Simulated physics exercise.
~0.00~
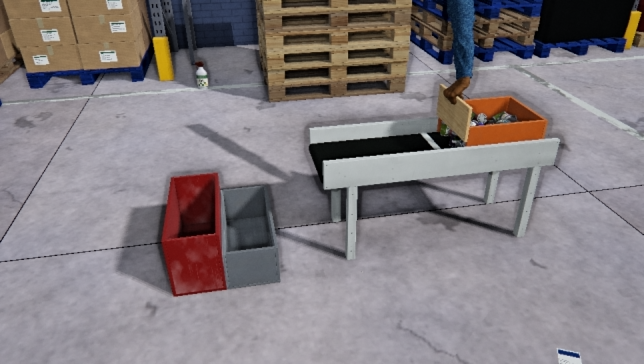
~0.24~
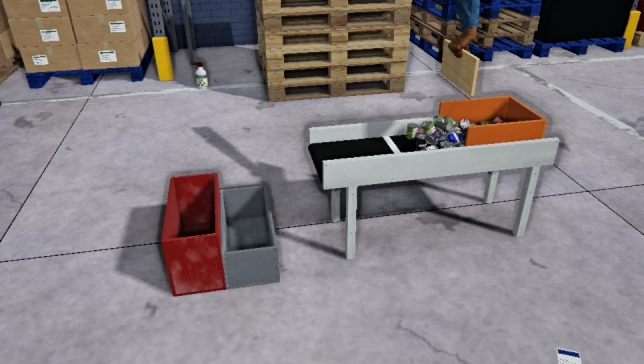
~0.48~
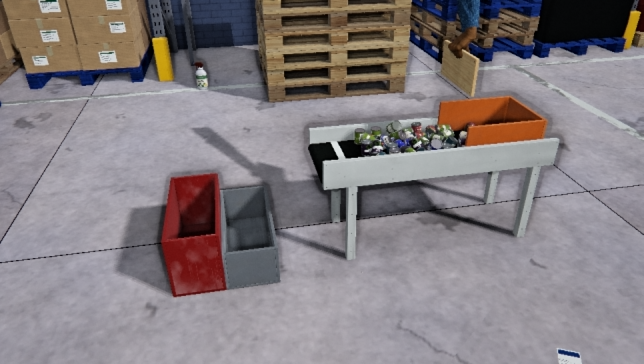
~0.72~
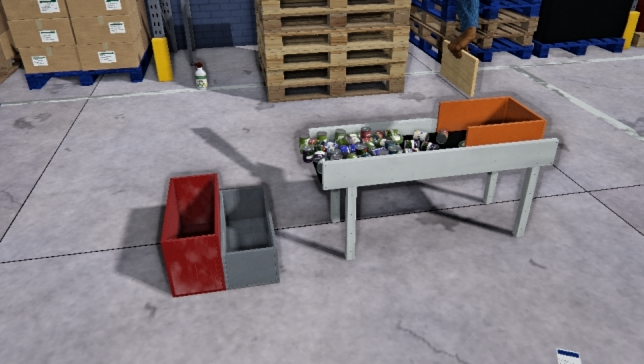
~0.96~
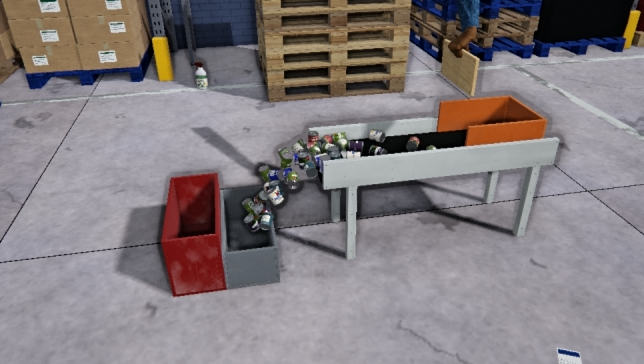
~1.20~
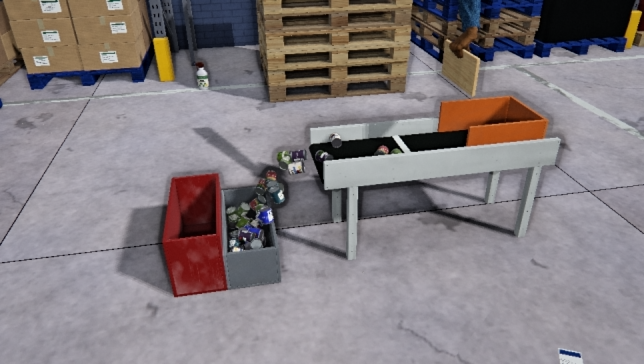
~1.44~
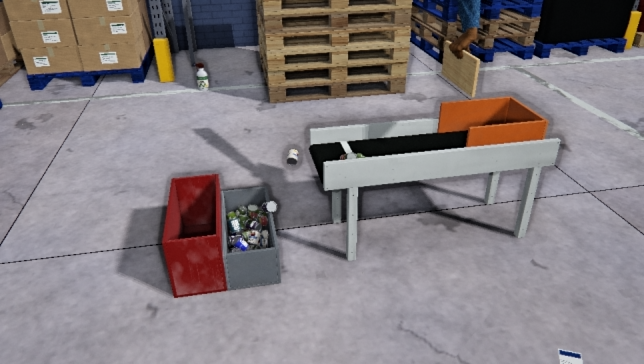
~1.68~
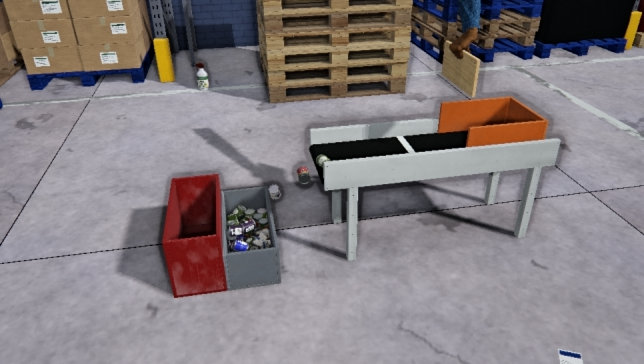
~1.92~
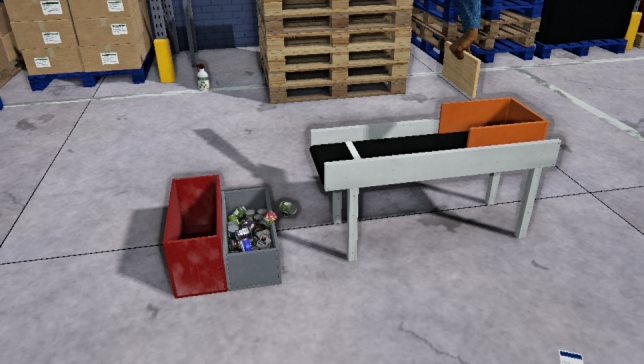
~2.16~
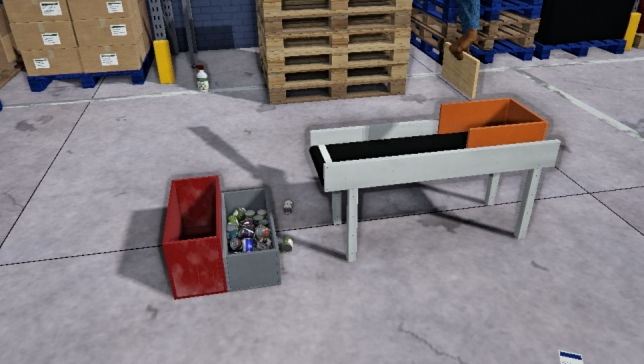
A hand lifts a gate and a belt carries small tins left, most dropping into a grey tub.
